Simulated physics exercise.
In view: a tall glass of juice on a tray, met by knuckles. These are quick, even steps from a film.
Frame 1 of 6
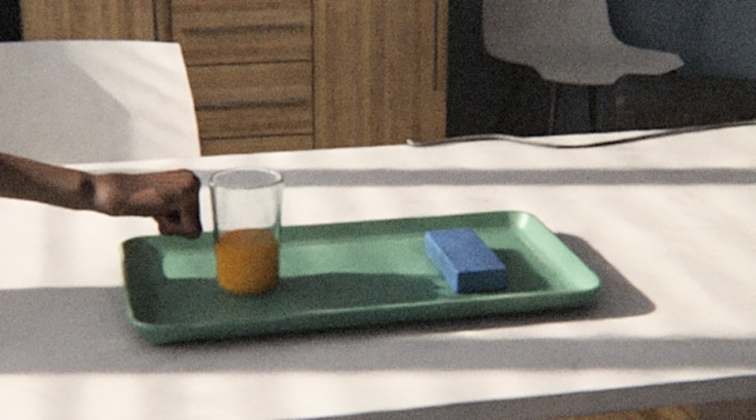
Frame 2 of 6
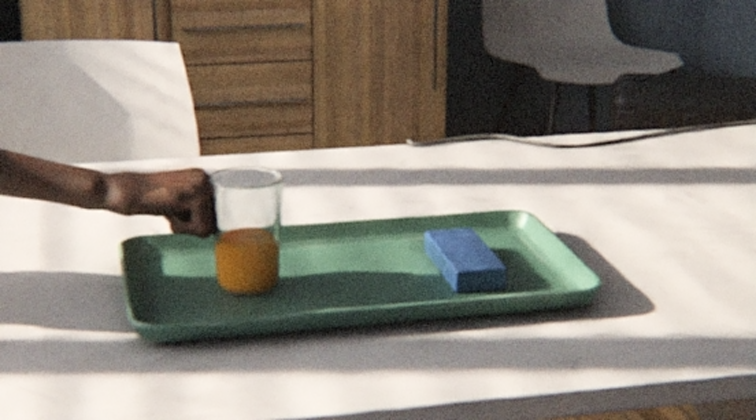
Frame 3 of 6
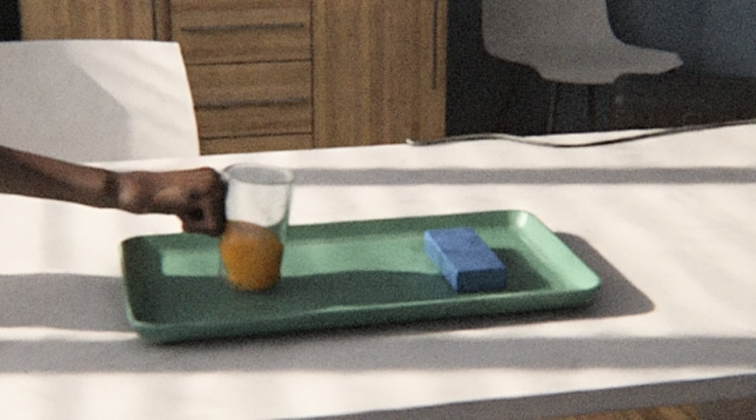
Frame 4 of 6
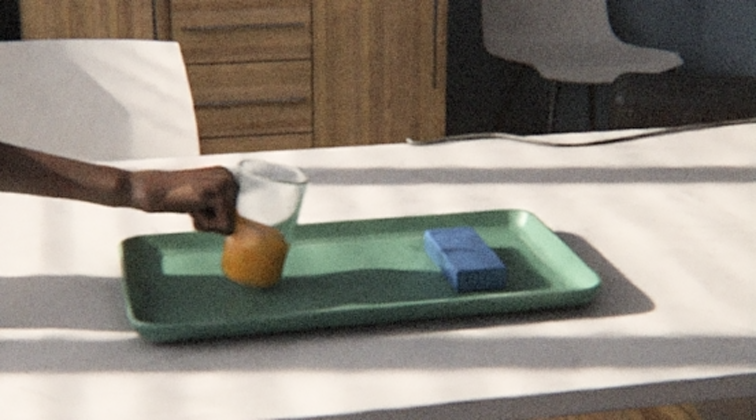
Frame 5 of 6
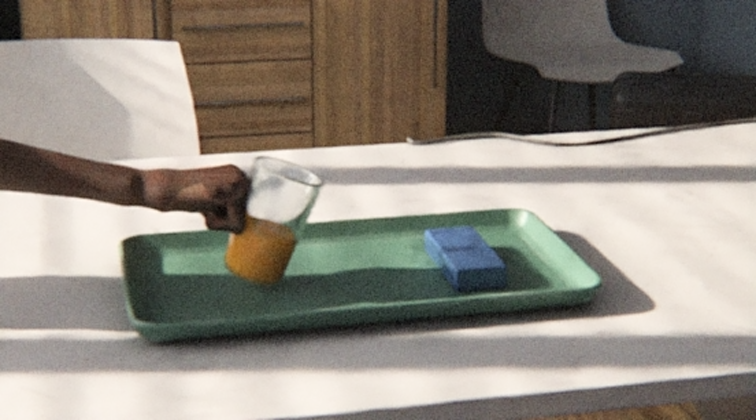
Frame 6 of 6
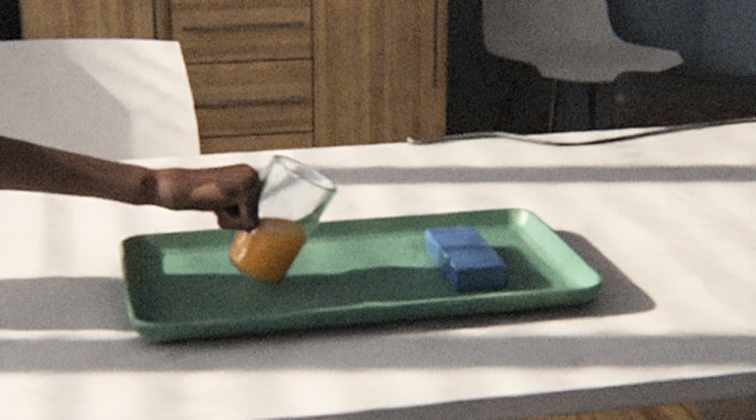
A glass of orange juice leans steadily rightward as a fist pushes its upper side.
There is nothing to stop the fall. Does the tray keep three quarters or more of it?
Under a quarter runs off.
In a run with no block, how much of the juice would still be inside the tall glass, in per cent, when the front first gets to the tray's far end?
About 45 per cent.
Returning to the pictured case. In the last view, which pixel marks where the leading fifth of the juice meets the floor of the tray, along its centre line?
It lands around (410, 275).
A moment on, the tall glass is falling and 100 per cent is in the glass, 0 on the tray and 0 above or beyond its rim.
Next, the tall glass lies on its side and 78 per cent is in the glass, 18 on the tray and 3 above or beyond its rim.
Then the tall glass lies on its side and 38 per cent is in the glass, 47 on the tray and 14 above or beyond its rim.
Later the tall glass lies on its side and 20 per cent is in the glass, 76 on the tray and 3 above or beyond its rim.
At rest 96 per cent is held by tray and glass, 4 is off the tray.
